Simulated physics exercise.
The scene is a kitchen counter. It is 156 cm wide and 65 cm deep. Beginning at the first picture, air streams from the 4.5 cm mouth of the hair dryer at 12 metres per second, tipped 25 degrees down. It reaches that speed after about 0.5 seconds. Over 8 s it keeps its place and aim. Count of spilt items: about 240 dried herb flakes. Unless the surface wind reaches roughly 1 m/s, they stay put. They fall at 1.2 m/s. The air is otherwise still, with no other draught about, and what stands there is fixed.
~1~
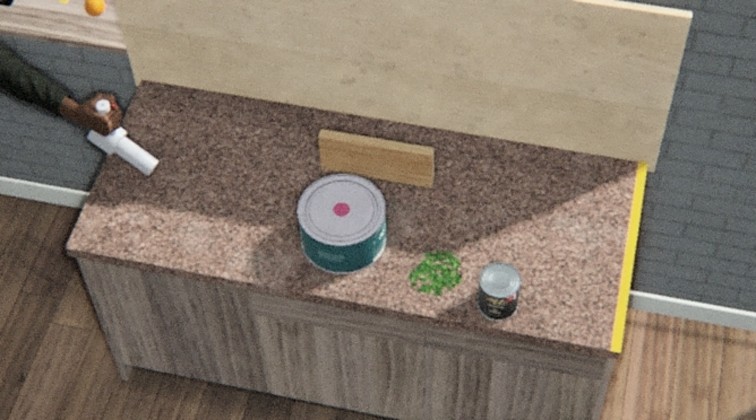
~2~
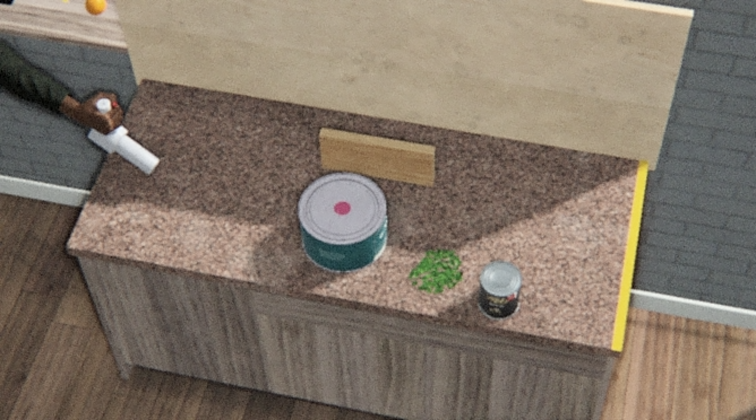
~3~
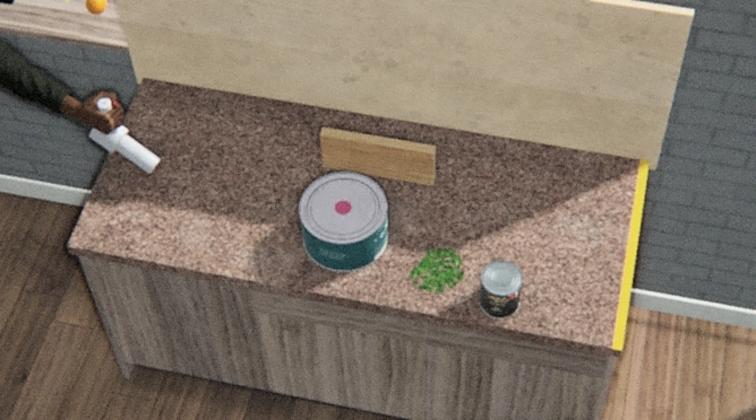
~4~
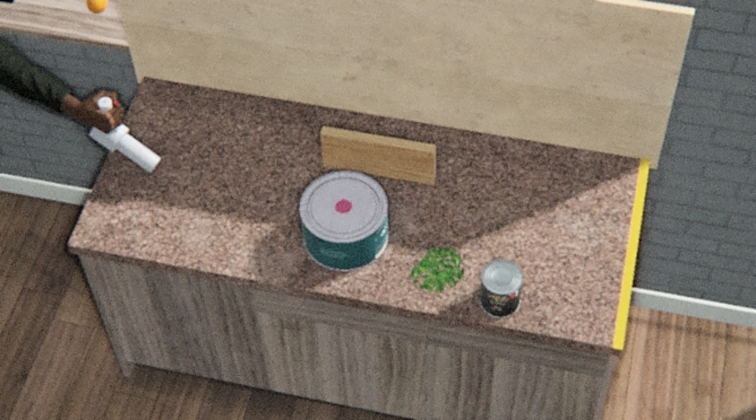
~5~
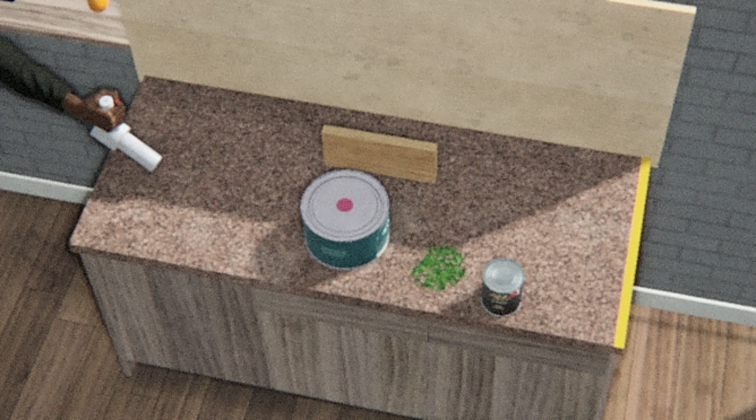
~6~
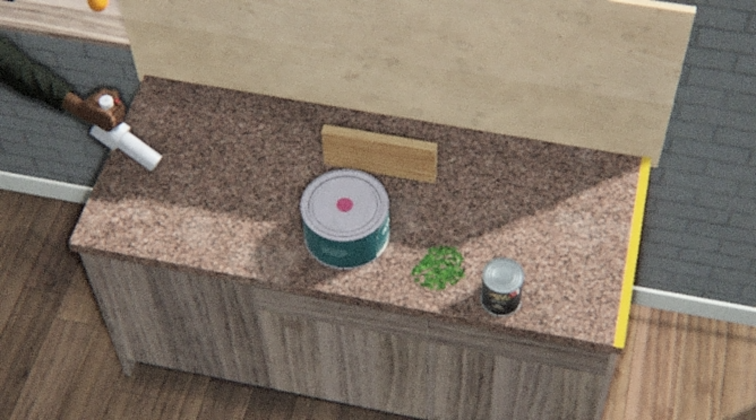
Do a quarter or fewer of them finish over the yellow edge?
Yes, a quarter or fewer do.
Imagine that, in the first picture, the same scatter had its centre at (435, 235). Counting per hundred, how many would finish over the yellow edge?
Share at the end: About 1 %.
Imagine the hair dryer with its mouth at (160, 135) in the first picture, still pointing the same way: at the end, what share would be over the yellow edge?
Result: Approx. 0 %.
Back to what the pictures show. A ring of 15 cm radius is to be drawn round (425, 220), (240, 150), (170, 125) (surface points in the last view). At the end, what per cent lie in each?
In order: About 30 %, then 0 %, then 0 %.
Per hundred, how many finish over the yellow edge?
Roughly 0 percent, I'd say.
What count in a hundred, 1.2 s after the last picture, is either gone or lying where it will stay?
Roughly 50 per cent of them.
Then, 1.2 s after the last picture the count stands so, 0 % are over the yellow edge; the middle of those still in play is near (440, 270).
Then, 2.1 s after the last picture the count stands so, 0 % are over the yellow edge; the middle of those still in play is near (440, 270).
Then, 4.0 s after the last picture the count stands so, 0 % are over the yellow edge; the middle of those still in play is near (444, 269).
Then, 7.6 s after the last picture, at the end, 0 % are over the yellow edge; the middle of those still in play is near (445, 269).
